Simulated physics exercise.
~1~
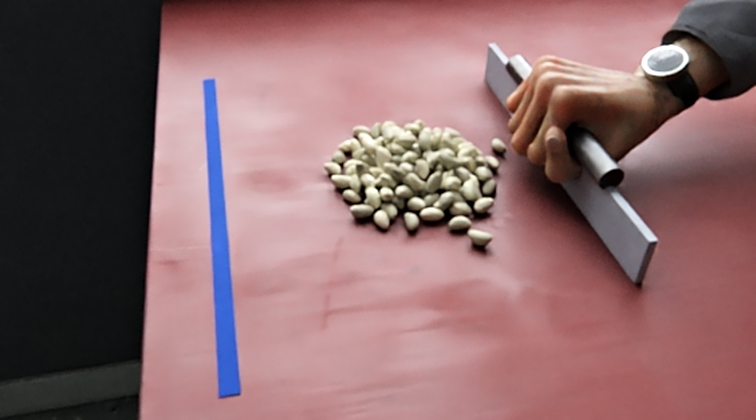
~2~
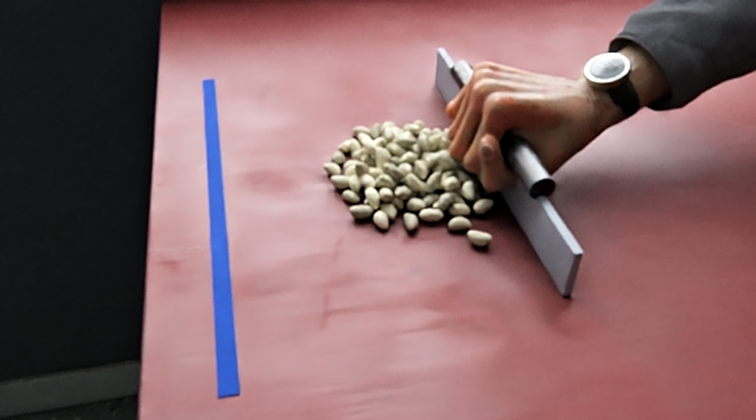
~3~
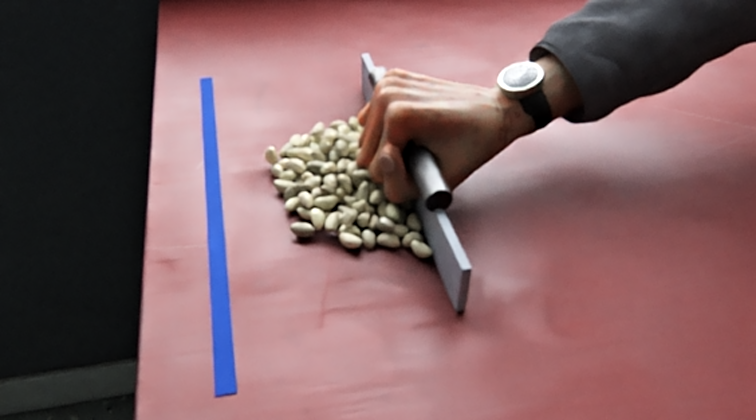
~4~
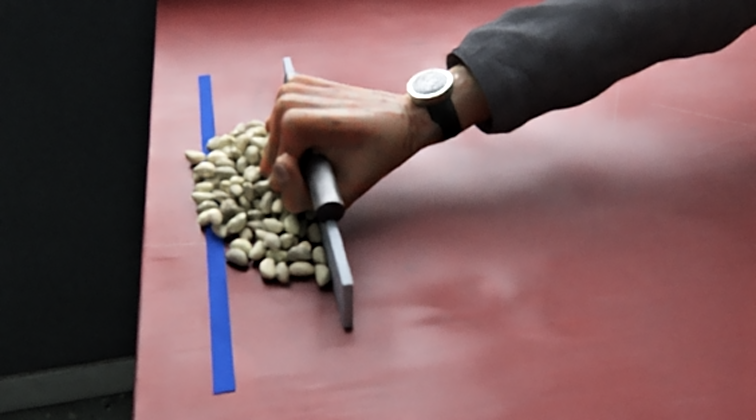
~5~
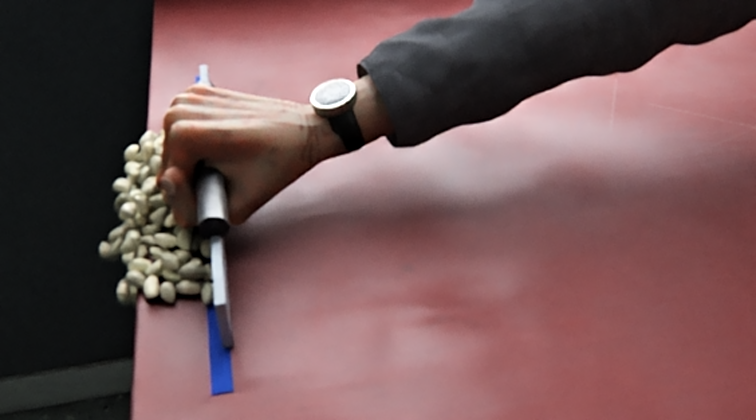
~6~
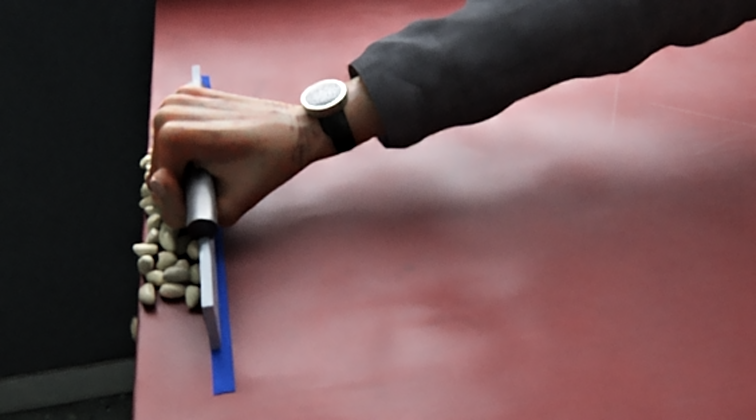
A hand in a dark grey sleeve, wearing a round-faced watch, grips the tubular handle of a flat grey scraper at the right of a red tabletop seen from above at a slight sway. A heap of pale, bean-like pieces lies in the middle, and a strip of blue tape runs near the table's left edge, with darkness beyond. The hand slides the scraper left until it meets the heap and pushes it along. The heap crosses the tape and reaches the edge. The scraper stops at the tape, and part of the heap drops over, leaving the rest on the table.
